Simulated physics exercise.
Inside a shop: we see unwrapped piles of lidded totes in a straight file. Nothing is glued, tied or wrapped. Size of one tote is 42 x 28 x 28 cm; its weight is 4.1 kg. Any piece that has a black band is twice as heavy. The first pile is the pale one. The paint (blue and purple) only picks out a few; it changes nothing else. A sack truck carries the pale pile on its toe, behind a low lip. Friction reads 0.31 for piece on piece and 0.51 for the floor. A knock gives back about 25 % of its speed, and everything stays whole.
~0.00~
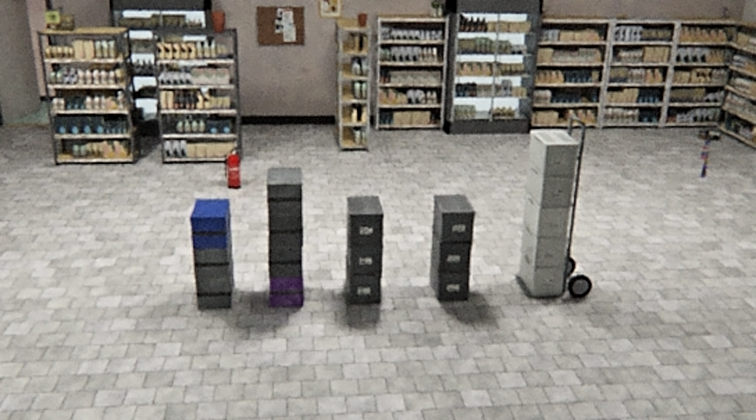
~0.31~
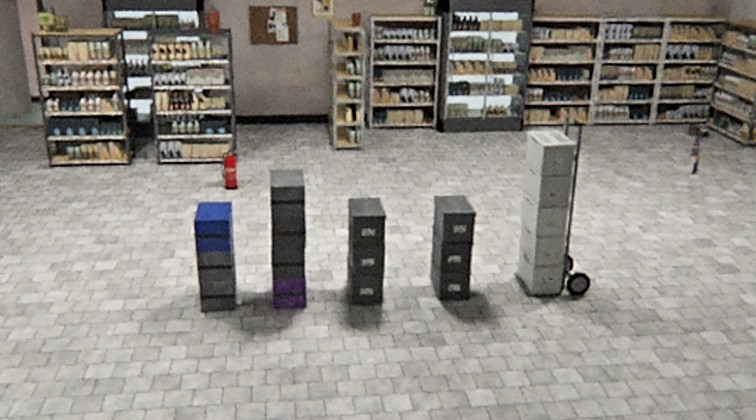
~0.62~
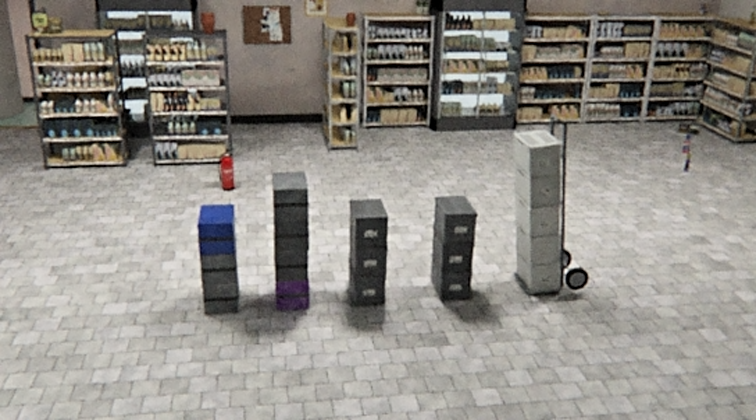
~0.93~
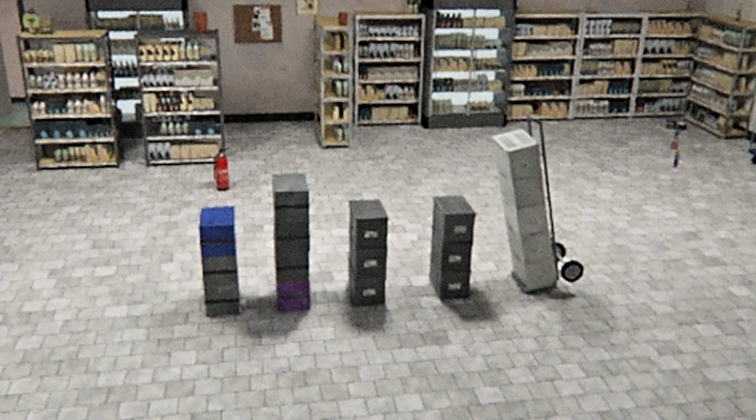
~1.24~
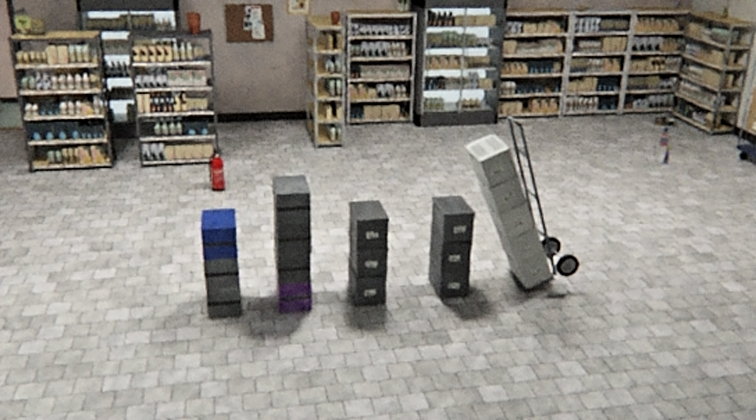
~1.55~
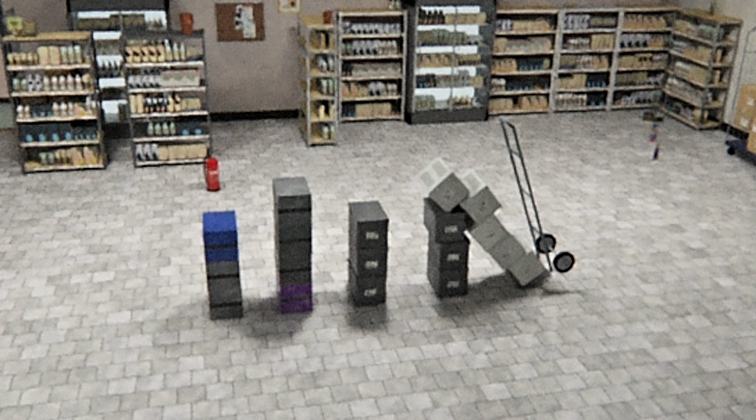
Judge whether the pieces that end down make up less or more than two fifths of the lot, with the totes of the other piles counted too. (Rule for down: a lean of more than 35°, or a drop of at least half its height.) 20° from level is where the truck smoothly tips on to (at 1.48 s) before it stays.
Two fifths is never hit.
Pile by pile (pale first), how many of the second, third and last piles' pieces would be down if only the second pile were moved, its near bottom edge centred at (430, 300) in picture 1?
Pile tally - second: 1, third: 1, last: 0.
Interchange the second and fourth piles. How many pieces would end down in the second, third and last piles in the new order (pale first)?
Down tally in the new order: Second = 4, third = 2, last = 2.
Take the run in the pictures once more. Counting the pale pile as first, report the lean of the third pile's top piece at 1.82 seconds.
Roughly 0° from upright.
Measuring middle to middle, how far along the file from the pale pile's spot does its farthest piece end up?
Something like 160 cm along the file.
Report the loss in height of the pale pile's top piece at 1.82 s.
The top piece is some 40 centimetres lower than at the start.
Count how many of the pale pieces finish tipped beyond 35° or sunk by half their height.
I count 5 pale pieces.
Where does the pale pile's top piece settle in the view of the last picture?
(360, 216).
After 1.82 s, 5 of the pale pile down; none of the 13 other totes down, 3 disturbed.
After 2.20 s, 5 of the pale pile down; 1 of the 13 other totes down.
In the end (3.1 s), 5 of the pale pile down; 3 of the 13 other totes down; purple tote unmoved; blue tote unmoved. That is 23 per cent. From the last view, middles, purple tote near (294, 287), blue tote near (220, 236).
